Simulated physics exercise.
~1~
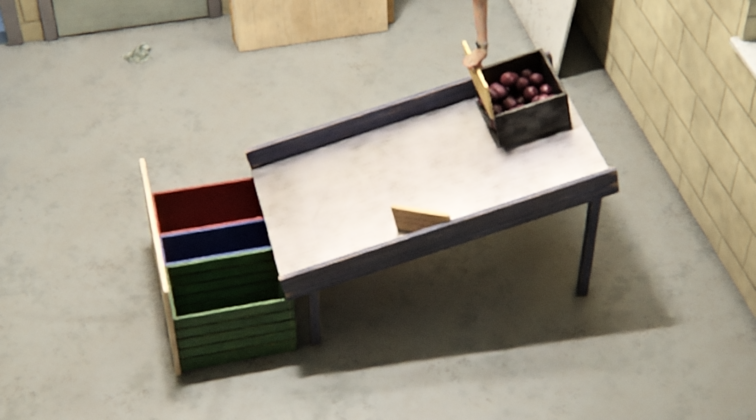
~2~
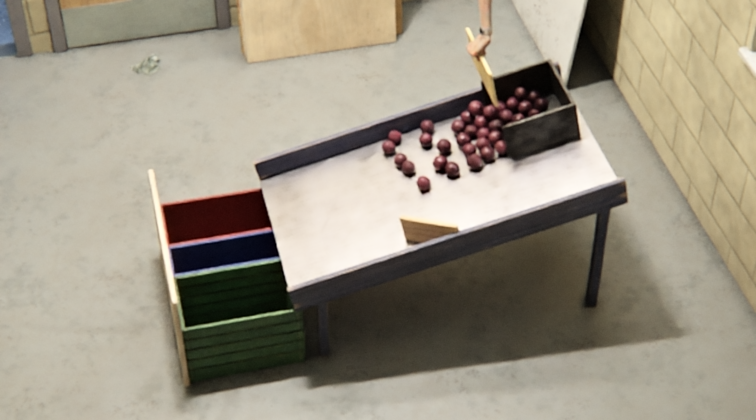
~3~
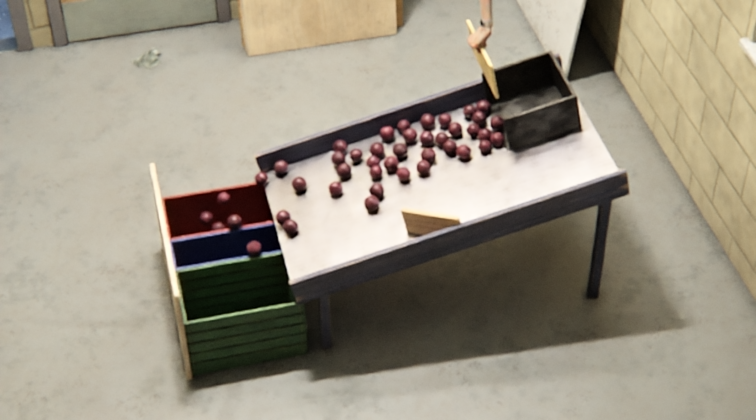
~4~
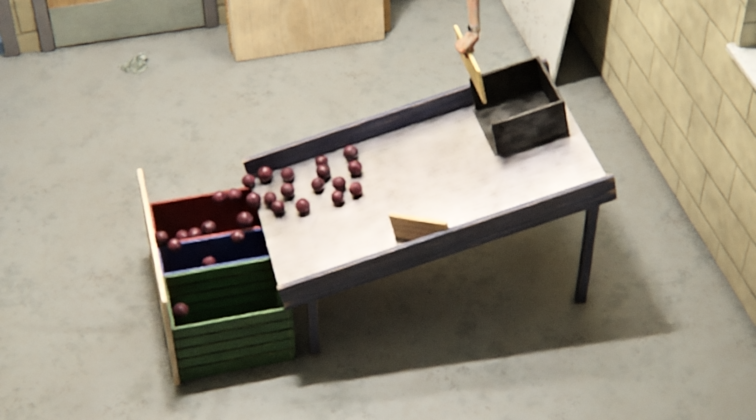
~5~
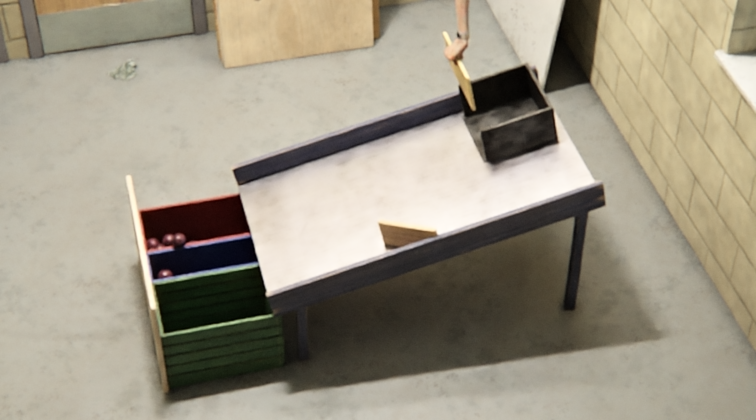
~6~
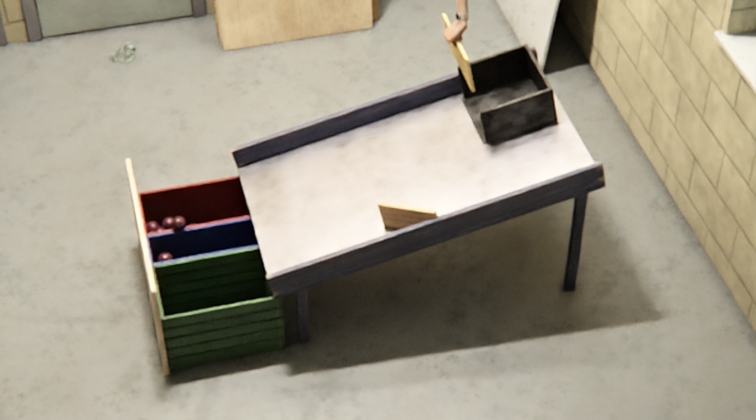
Dark red onions rolling from a black pen down a sloping table past a hand-held gate, dropping mostly into the red bin.
